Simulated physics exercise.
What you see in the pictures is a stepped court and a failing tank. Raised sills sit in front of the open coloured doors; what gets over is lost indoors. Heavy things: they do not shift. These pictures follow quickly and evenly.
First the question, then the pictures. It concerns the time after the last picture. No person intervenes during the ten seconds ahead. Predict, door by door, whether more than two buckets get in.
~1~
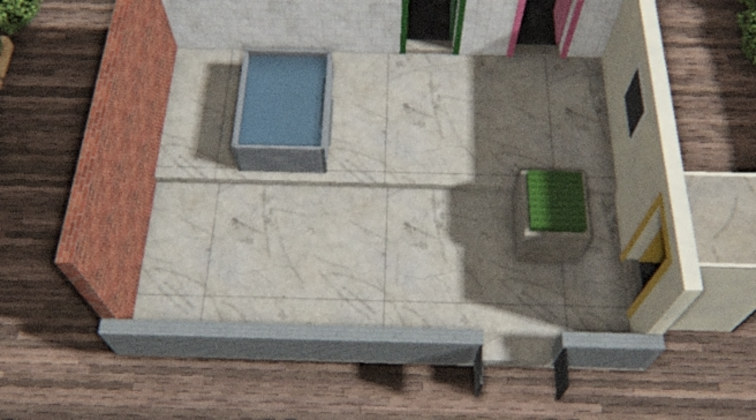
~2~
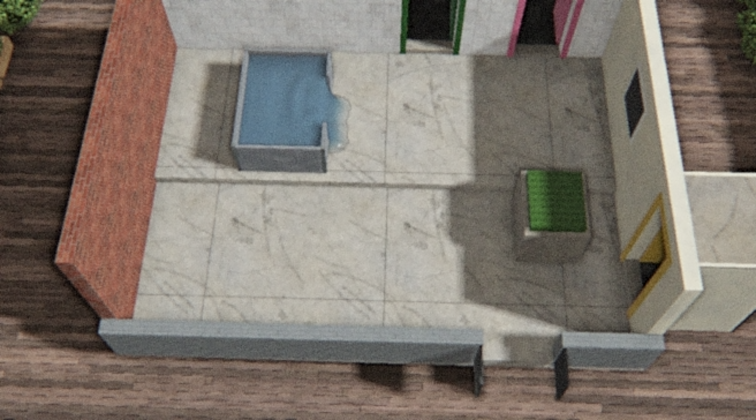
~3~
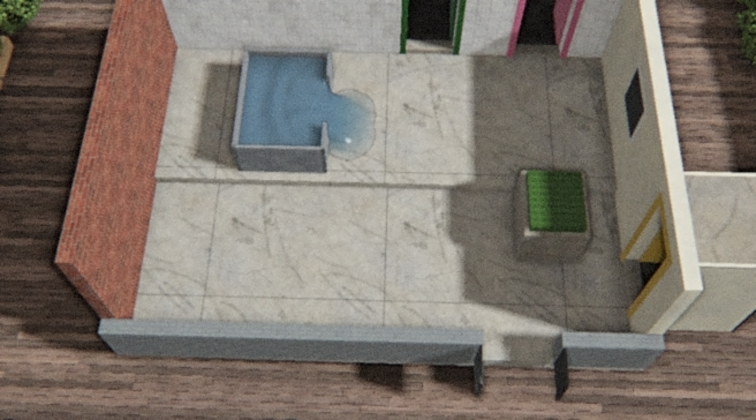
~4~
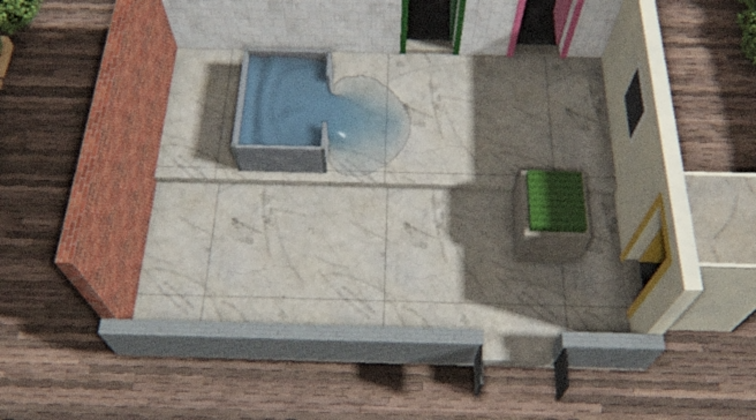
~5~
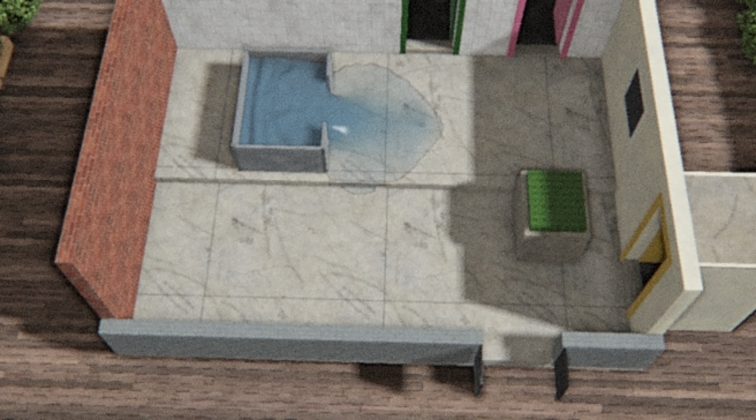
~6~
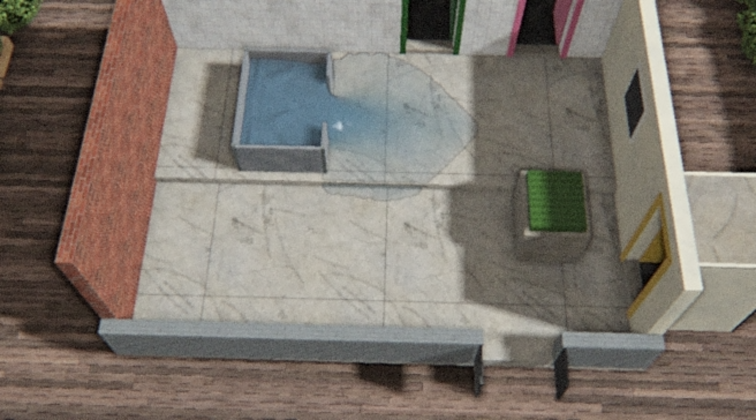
Result: Pink door: Exceeds it, green door: Does not exceed it, yellow door: Does not exceed it.
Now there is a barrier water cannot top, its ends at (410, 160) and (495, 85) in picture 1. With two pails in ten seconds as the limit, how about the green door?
Looks like the green door surpasses that amount here.
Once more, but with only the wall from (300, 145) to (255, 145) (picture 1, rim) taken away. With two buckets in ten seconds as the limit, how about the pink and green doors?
Door by door, pink doesn't reach it and green doesn't reach it.
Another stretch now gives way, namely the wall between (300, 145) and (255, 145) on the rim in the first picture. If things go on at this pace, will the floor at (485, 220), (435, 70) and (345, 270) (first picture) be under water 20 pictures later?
In turn: Untouched, untouched, swamped.
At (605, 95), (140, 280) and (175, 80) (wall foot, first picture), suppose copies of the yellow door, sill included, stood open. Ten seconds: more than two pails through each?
One, ends up above; two, ends up below; three, ends up below.
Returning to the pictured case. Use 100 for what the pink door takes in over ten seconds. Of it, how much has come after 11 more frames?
I'd put it at 5 percent.
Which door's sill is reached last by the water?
The yellow one.
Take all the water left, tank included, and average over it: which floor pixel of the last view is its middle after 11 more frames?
I'd put my finger on (394, 130).
A moment on, water covers 35 % of the floor; the pink door not reached, the green door wet at the sill, nothing in, the yellow door not reached.
Next, water covers 45 % of the floor; the pink door under two buckets in, the green door under two buckets in, the yellow door not reached.
Then, water covers 50 % of the floor; the pink door under two buckets in, the green door under two buckets in, the yellow door wet at the sill, nothing in.
Later, water covers 60 % of the floor; the pink door over two buckets in, the green door under two buckets in, the yellow door wet at the sill, nothing in.
In the end, water covers 75 % of the floor; the pink door over two buckets in, the green door under two buckets in, the yellow door wet at the sill, nothing in.
